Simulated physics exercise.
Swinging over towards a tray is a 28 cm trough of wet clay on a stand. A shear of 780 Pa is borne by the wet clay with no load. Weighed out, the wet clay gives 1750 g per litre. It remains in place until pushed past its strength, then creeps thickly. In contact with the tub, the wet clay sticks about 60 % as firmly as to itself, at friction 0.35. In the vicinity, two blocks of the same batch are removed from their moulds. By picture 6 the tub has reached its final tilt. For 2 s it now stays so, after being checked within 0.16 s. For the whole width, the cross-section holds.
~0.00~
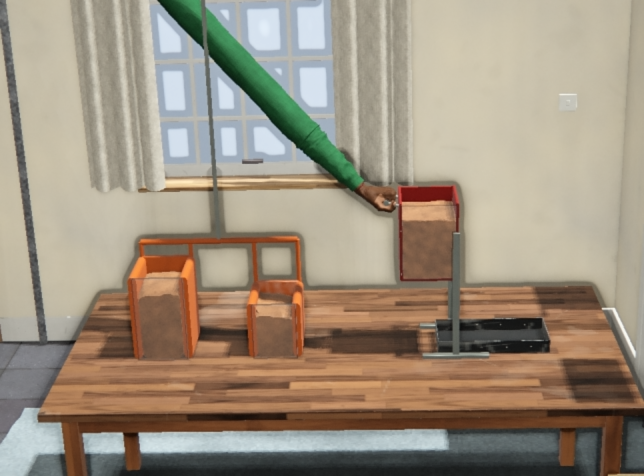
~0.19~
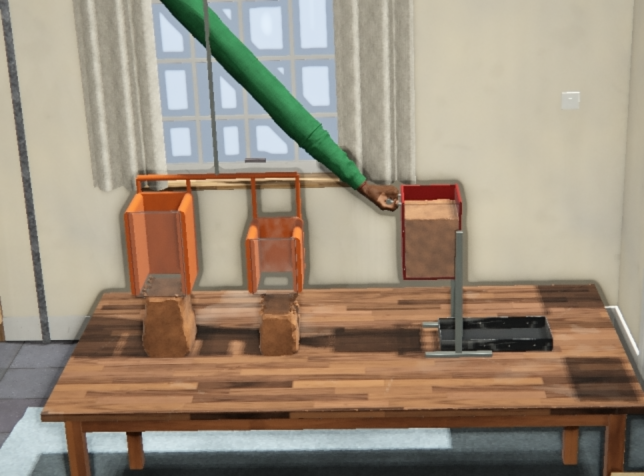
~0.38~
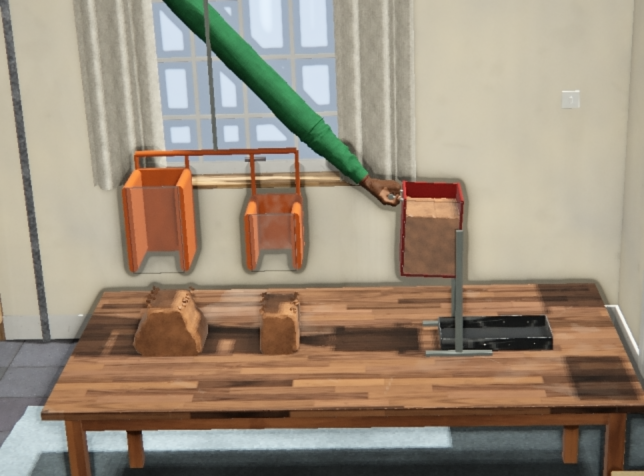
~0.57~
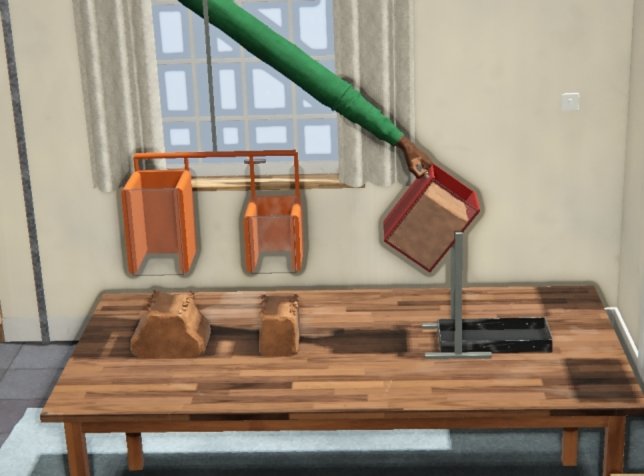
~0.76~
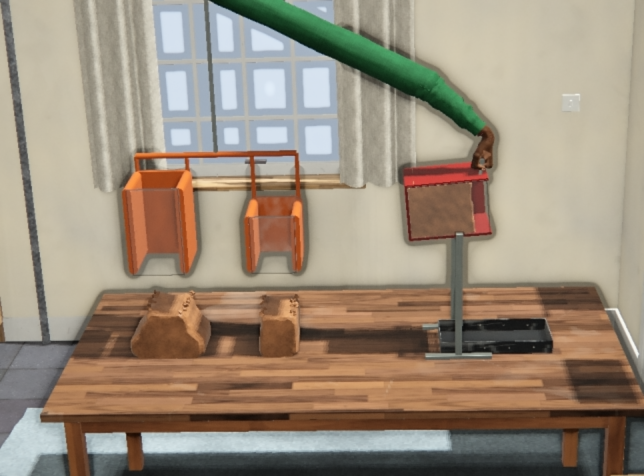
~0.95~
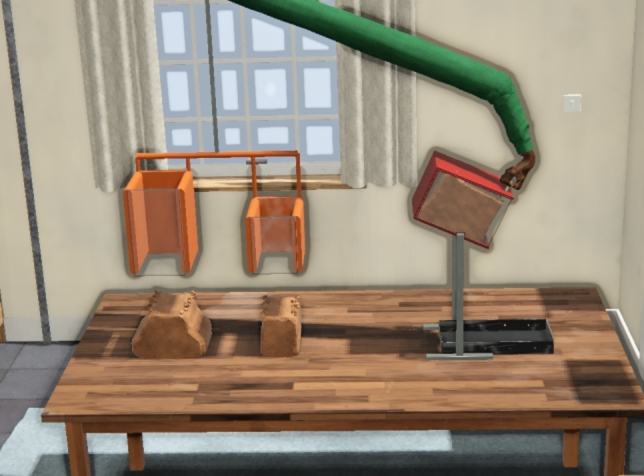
A green-sleeved arm reaches down from the upper left to a red, open-topped tub of brown clay on a grey stand, seen from a fixed, slightly raised view of a room with a curtained window. On the wooden table, two orange moulds stand at left and a black tray at right. The moulds rise off two brown blocks, the larger slumping wider, then the hand swings the tub steeply over clockwise.
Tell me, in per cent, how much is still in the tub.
Something like 32 out of 100.
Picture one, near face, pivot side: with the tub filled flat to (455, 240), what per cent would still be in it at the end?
I'd say close to 45 % stays in the tub.
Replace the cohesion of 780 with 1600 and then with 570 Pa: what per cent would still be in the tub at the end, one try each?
Going in order, it's 100 % and then 30 %.
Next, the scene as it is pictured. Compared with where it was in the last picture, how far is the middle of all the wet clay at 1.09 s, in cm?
Close to 6 centimetres.
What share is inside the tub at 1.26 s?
Close to 45 in a hundred.
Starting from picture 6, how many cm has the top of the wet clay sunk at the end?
Roughly 13 cm.
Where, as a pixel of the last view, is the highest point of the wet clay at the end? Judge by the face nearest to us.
I'd say it peaks at roughly (466, 213) in the last picture.
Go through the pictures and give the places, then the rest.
Handle-side rim at (402, 205), tilt 0 degrees; highest point of the wet clay at (404, 220); test blocks 27 cm, 17 cm high (left to right), in the first frame.
Handle-side rim at (405, 204), tilt 0 degrees; highest point of the wet clay at (406, 219); test blocks 25 cm, 17 cm high (left to right), in the second frame.
Handle-side rim at (407, 200), tilt 3 degrees; highest point of the wet clay at (412, 216); test blocks 20 cm, 17 cm high (left to right), in the third frame.
Handle-side rim at (435, 180), tilt 37 degrees; highest point of the wet clay at (428, 195); test blocks 19 cm, 17 cm high (left to right), in the fourth frame.
Handle-side rim at (487, 181), tilt 86 degrees; highest point of the wet clay at (463, 184); test blocks 19 cm, 17 cm high (left to right), in the fifth frame.
Handle-side rim at (512, 200), tilt 114 degrees; highest point of the wet clay at (447, 177); test blocks 19 cm, 17 cm high (left to right), in the sixth frame.
By 1.09 s, the tub is at 114 degrees and holds 83 %.
By 1.26 s, the tub is at 114 degrees and holds 44 %.
By 1.43 s, the tub is at 114 degrees and holds 32 %.
By 1.60 s, the tub is at 114 degrees and holds 32 %.
By 2.95 s, at the end, the tub is at 114 degrees and holds 32 %.
